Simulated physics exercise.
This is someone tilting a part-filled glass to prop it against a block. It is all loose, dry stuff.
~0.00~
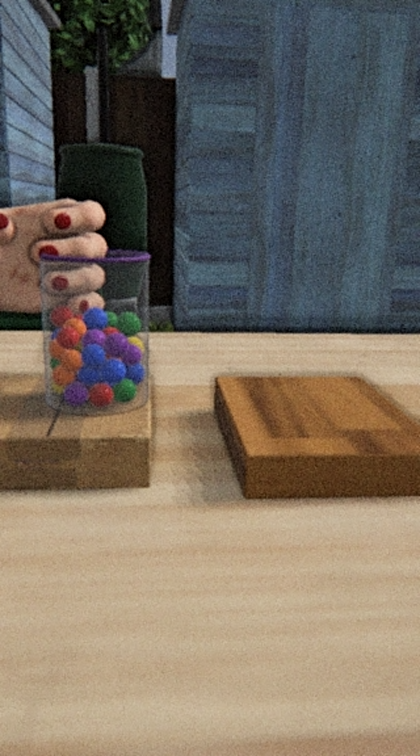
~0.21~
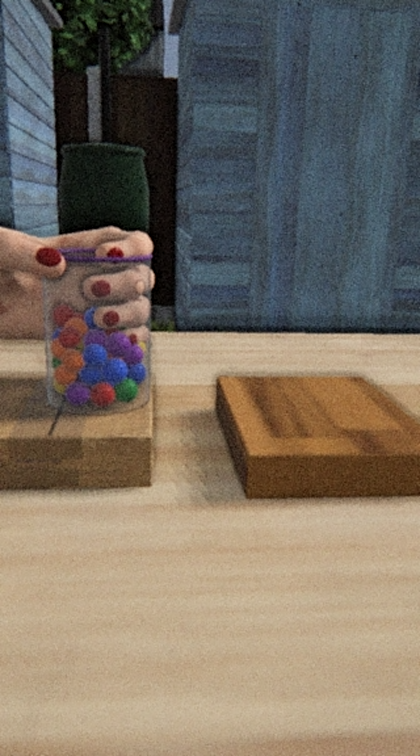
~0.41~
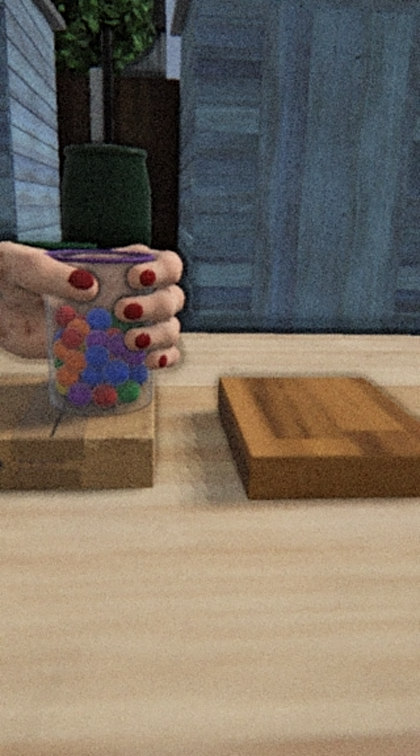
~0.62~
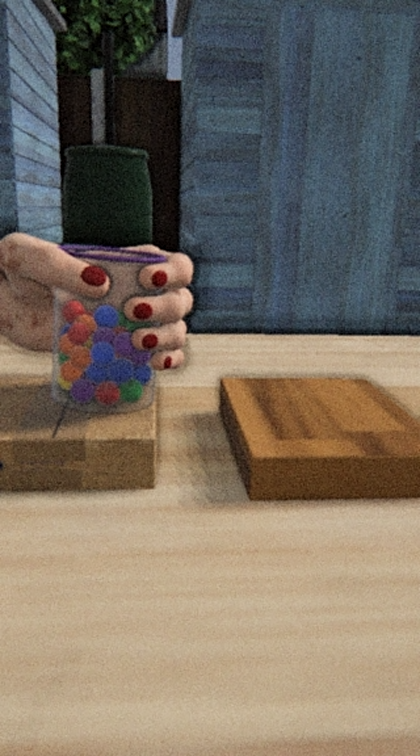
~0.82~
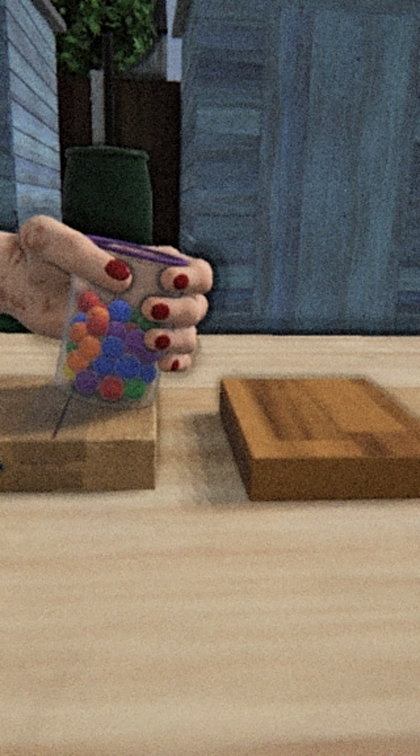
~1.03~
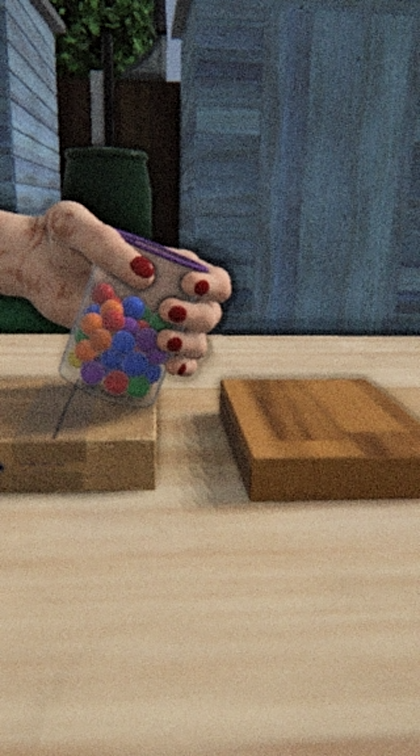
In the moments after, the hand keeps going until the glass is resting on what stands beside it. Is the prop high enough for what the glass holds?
Once it rests there, the filling starts tumbling out.
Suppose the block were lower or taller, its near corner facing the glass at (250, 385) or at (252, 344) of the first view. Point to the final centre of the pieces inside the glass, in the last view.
First near (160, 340), then near (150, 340).
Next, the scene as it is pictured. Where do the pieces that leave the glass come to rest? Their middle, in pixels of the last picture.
At about (384, 400).
After 1.68 s, the glass leans 47°; everything is still inside.
After 2.38 s, the glass leans 75°; everything is still inside.
After 3.20 s, the glass rests on the block at 95°; near a third of the glass marbles out of it.
In the end (4.4 s), the glass rests on the block at 95°; the bulk of the glass marbles out of it.
